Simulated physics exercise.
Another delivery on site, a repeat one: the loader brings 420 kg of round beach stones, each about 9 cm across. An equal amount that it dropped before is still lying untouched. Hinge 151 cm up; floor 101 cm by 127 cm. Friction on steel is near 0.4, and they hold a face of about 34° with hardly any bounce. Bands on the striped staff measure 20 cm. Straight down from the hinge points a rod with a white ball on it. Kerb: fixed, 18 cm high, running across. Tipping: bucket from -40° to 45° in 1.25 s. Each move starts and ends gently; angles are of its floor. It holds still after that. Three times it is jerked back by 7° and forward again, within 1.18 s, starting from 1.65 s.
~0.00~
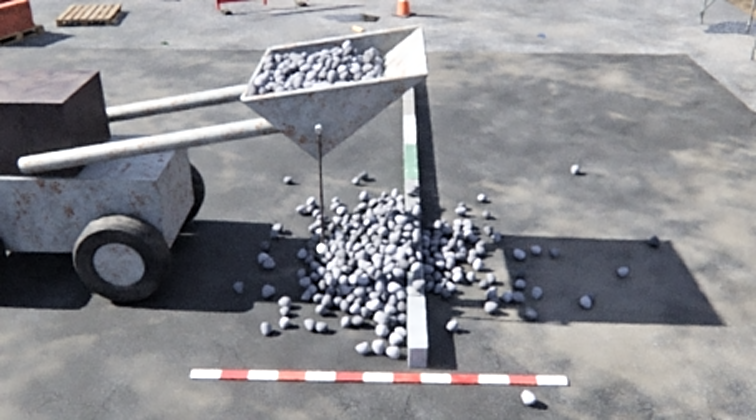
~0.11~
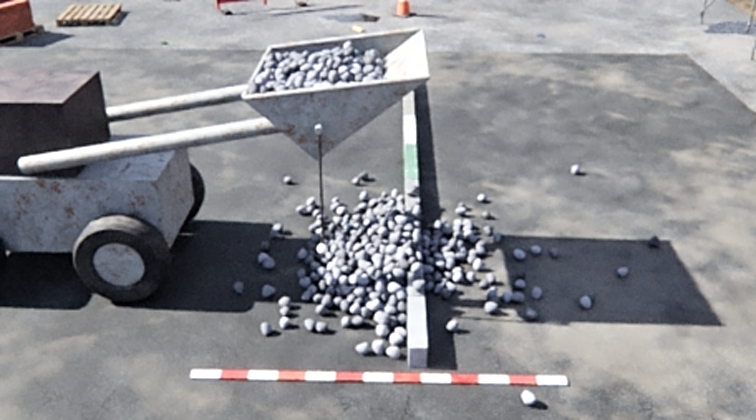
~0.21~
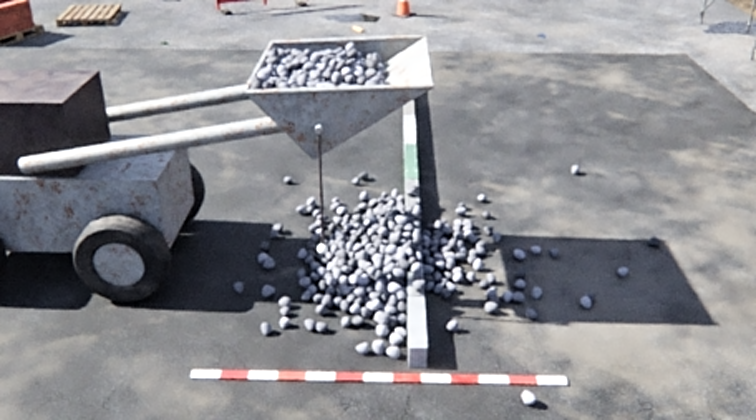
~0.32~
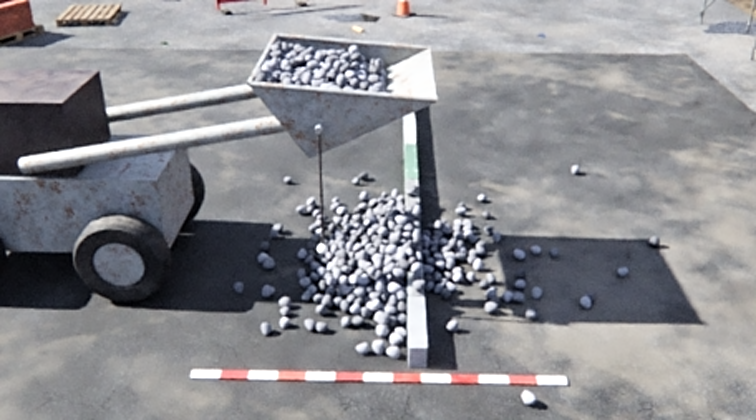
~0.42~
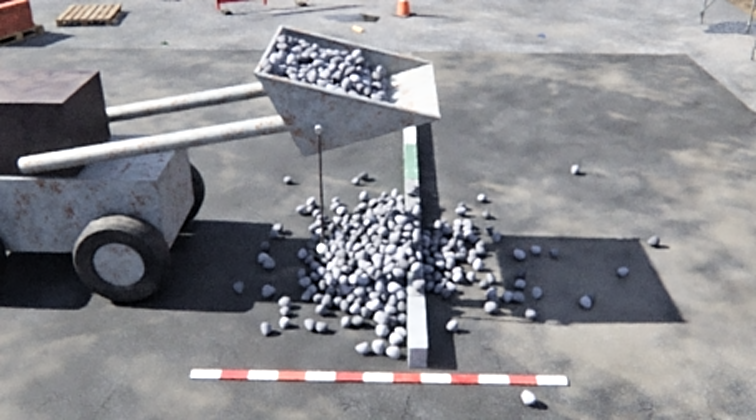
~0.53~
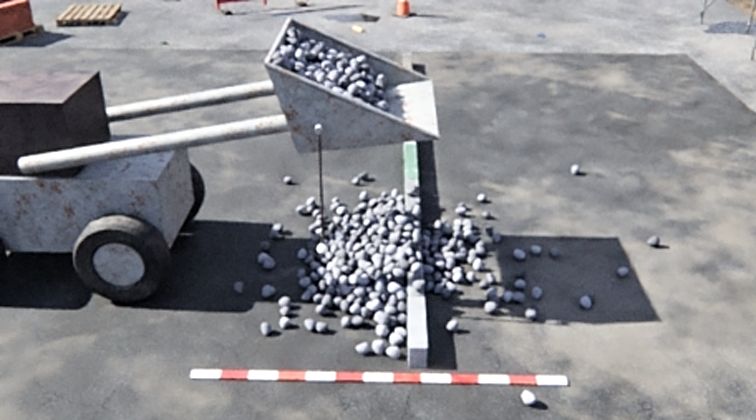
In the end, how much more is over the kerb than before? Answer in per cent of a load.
By the end about 94 per cent more lies there.
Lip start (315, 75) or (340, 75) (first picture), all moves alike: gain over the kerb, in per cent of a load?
First place about 5 %, second about 15 %.
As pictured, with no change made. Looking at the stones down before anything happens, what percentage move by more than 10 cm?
I'd say roughly 10 per cent of them.
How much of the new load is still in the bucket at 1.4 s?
Around 45 per cent of the load is still inside.
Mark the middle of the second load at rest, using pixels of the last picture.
Roughly at pixel (480, 257).
After 0.9 s the floor is at 32°; in per cent of one load, 100 in the bucket, 83 on this side of the kerb, 17 over the kerb; the foremost stones are at (582, 256).
After 1.4 s the floor is at 45°; in per cent of one load, 43 in the bucket, 115 on this side of the kerb, 42 over the kerb; the foremost stones are at (582, 256).
After 3.3 s the floor is at 45°; in per cent of one load, 0 in the bucket, 89 on this side of the kerb, 111 over the kerb; the foremost stones are at (669, 244).
After 6.1 s the floor is at 45°; in per cent of one load, 0 in the bucket, 89 on this side of the kerb, 111 over the kerb; the foremost stones are at (669, 244). Net gain over the kerb, 94.
